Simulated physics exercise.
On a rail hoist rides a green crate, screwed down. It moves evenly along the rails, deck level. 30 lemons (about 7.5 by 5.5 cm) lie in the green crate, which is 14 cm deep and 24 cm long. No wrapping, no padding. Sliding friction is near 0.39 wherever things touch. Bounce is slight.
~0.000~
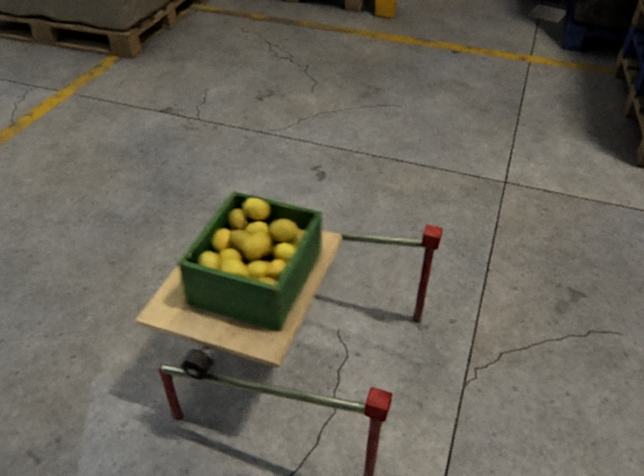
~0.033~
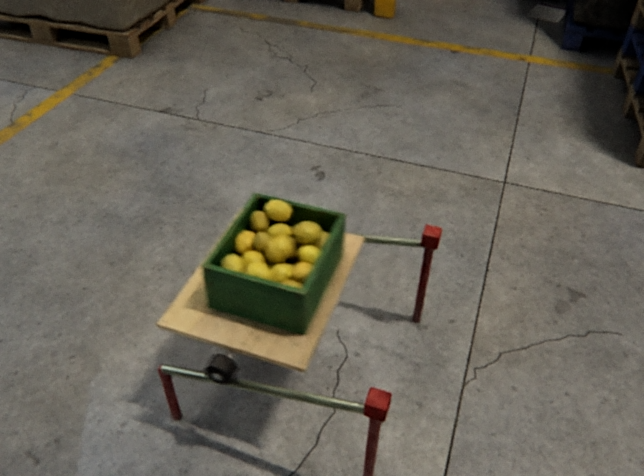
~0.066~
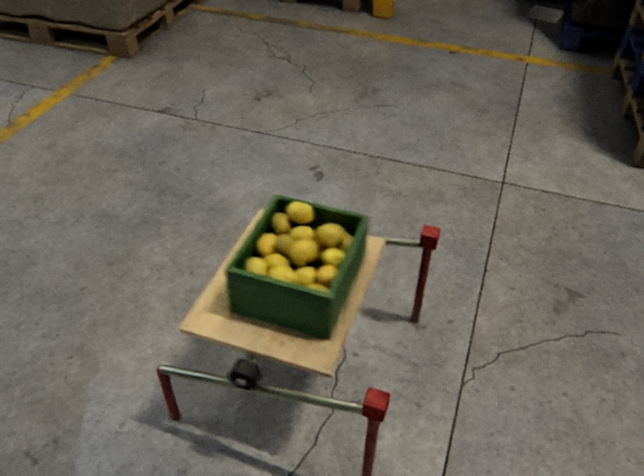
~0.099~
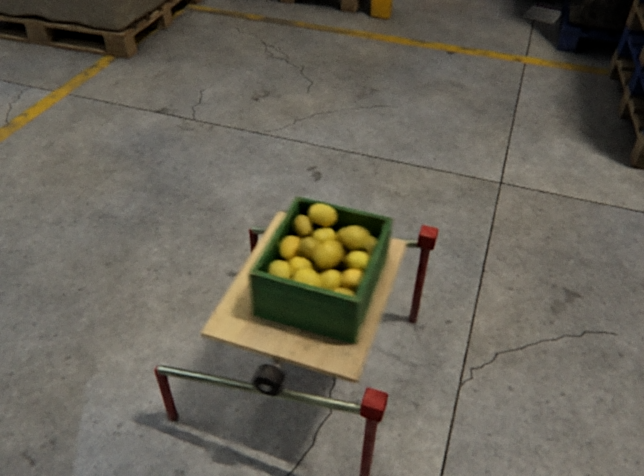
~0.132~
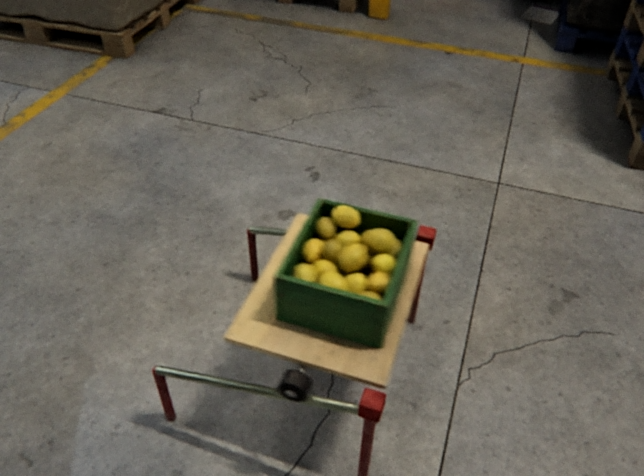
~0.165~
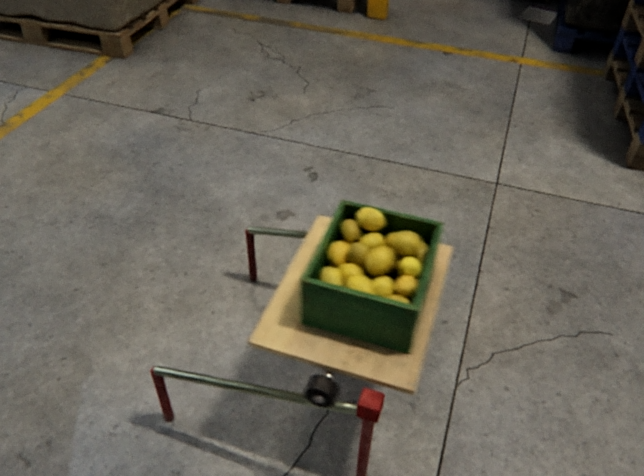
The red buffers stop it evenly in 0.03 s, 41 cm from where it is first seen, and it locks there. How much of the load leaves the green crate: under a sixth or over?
Under a sixth of the lemons leave the green crate.
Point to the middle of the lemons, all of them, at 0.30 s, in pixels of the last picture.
Near (409, 268).
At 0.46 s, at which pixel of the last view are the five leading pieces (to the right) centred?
Around (437, 262).
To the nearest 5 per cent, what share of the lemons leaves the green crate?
About 0 per cent.
After 0.18 s, the buffers are touched.
After 0.30 s, green crate 30 in, 0 out.
After 0.46 s, green crate 30 in, 0 out.
After 0.68 s, green crate 30 in, 0 out.
When it is over (at 1.23 s), green crate 30 in, 0 out. Asked share, 0 of 30, 0 per cent.
